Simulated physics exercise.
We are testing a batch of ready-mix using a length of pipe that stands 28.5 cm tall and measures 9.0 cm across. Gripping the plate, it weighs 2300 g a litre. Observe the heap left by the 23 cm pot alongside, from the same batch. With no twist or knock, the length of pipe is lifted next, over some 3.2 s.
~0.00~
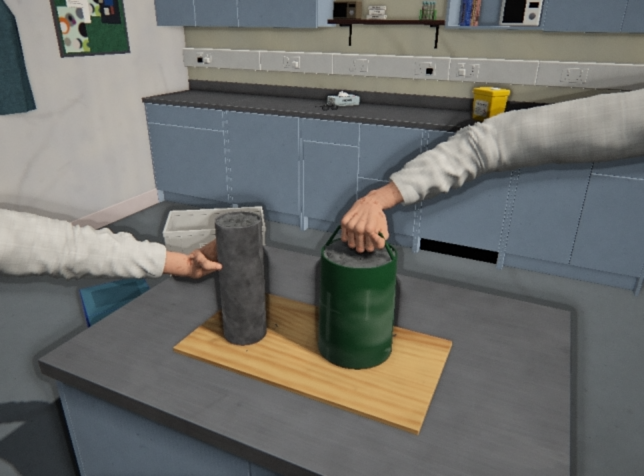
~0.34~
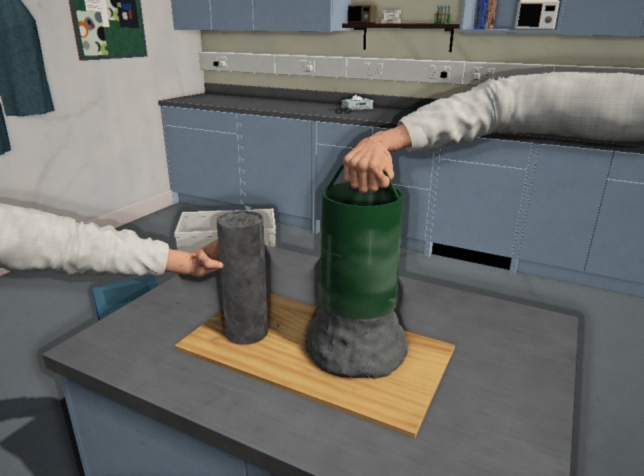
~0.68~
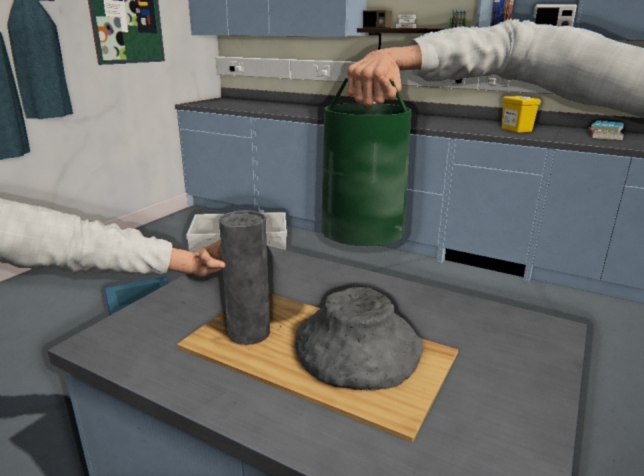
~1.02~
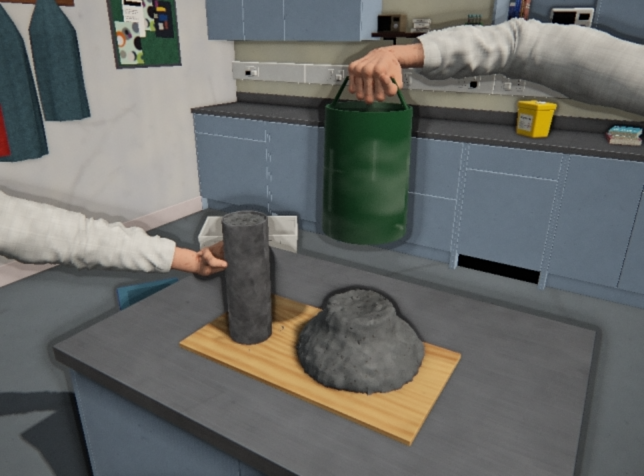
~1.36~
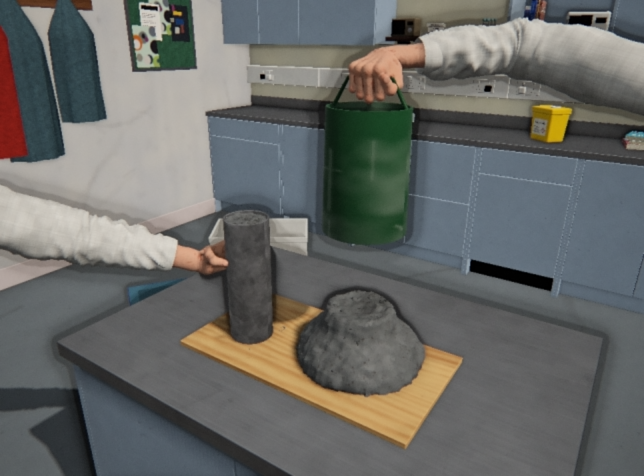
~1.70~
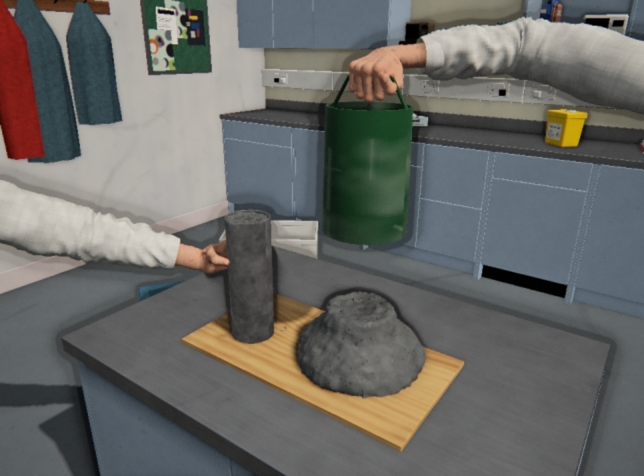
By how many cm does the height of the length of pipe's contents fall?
Roughly 13 cm.
After 2.5 s, the length of pipe is up 6.7 cm; the ready-mix has come down 3.9 cm to 25 cm and is 13 cm wide.
After 3.3 s, the length of pipe is up 18 cm; the ready-mix has come down 12 cm to 16 cm and is 17 cm wide.
After 4.1 s, the length of pipe is up 29 cm; the ready-mix has come down 13 cm to 16 cm and is 17 cm wide.
After 5.1 s, the length of pipe is clear; the ready-mix has come down 13 cm to 16 cm and is 17 cm wide.
After 5.6 s, at rest, the length of pipe is clear; the ready-mix has come down 13 cm to 16 cm and is 17 cm wide.
